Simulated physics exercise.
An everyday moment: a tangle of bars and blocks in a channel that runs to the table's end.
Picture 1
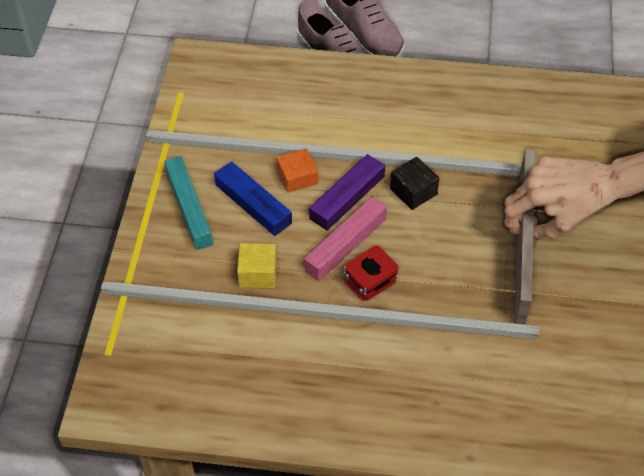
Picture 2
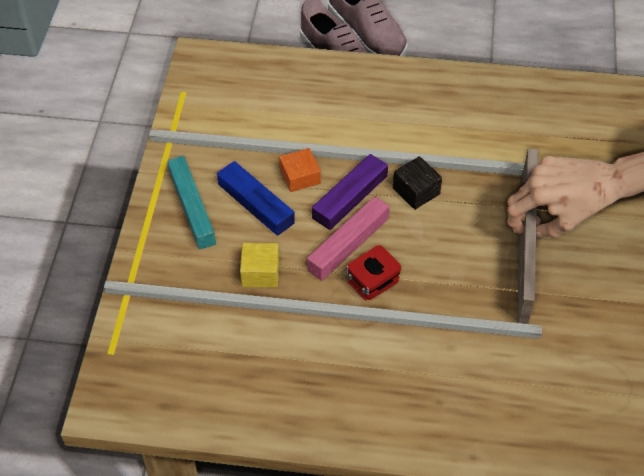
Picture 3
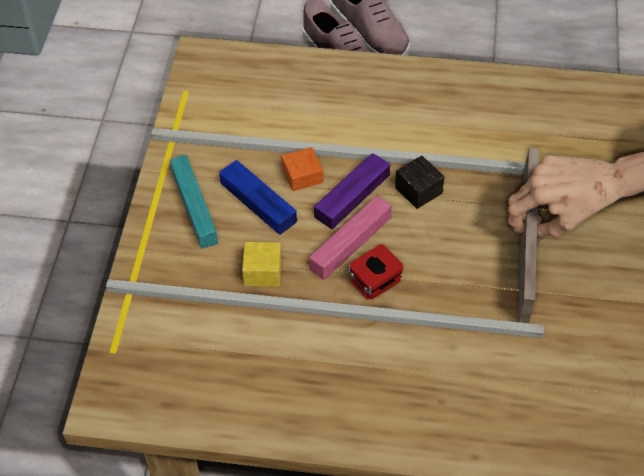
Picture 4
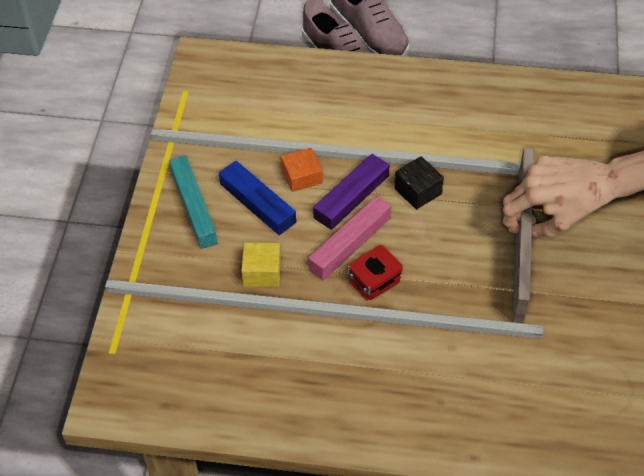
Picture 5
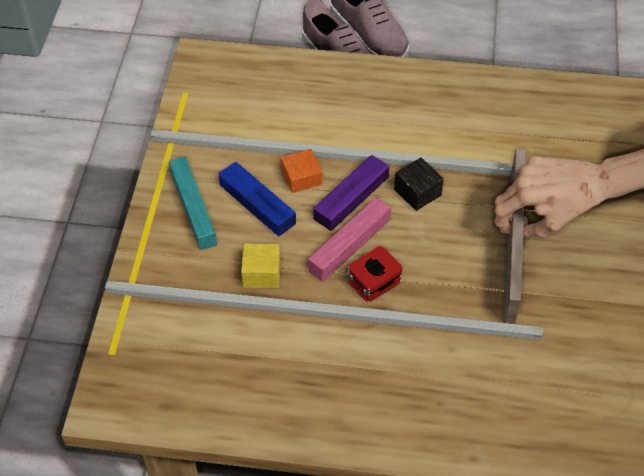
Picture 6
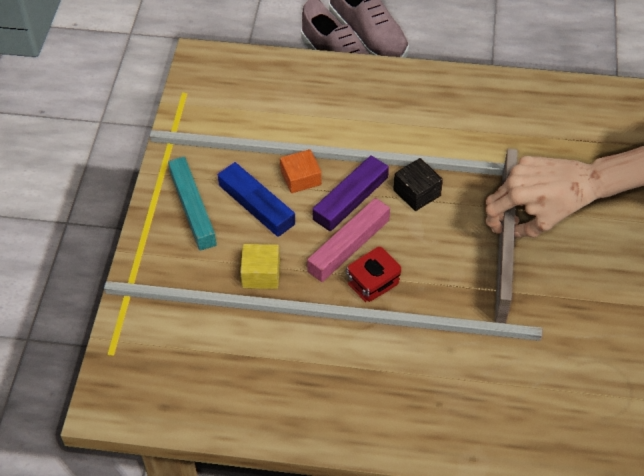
On a wooden table above a grey tiled floor, seen from above at an angle, two pale rails form a channel crossed at the left by yellow tape. Between them lie turquoise, blue, purple and pink bars, orange, yellow and black blocks, and a red case. The view shifts very slightly, then a hand at right slides an upright board a little leftward, the pieces staying put.
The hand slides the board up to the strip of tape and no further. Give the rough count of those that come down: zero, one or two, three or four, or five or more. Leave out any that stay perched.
Outcome: The number that fall off is five or more.
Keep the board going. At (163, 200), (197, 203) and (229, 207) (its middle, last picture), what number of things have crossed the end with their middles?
Place by place, 5, 4 and 0.
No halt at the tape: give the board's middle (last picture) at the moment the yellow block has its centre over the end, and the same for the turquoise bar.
Near (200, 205) and (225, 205).
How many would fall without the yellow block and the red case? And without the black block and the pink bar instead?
4 in the first case, 4 in the second.
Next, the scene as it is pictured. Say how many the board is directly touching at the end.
2 of them.
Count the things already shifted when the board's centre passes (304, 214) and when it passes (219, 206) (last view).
The counts are 7 and 8.
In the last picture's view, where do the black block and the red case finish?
First (149, 148), then (111, 257).
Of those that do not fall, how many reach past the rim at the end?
That would be 2.
Soon after, none off yet; turquoise bar at rest near (192, 203); blue stick at rest near (256, 199); yellow block at rest near (261, 266).
After that, none off yet; turquoise bar at rest near (190, 203); blue stick displaced a little near (218, 205); yellow block displaced well along near (202, 265).
And then, none off yet; turquoise bar tilting well over near (107, 210); blue stick displaced about its own width near (130, 197); yellow block displaced well along near (112, 261).
In the end, the number that fall off is five or more; gone, pink bar, purple stick, orange block, yellow block, blue stick and turquoise bar.
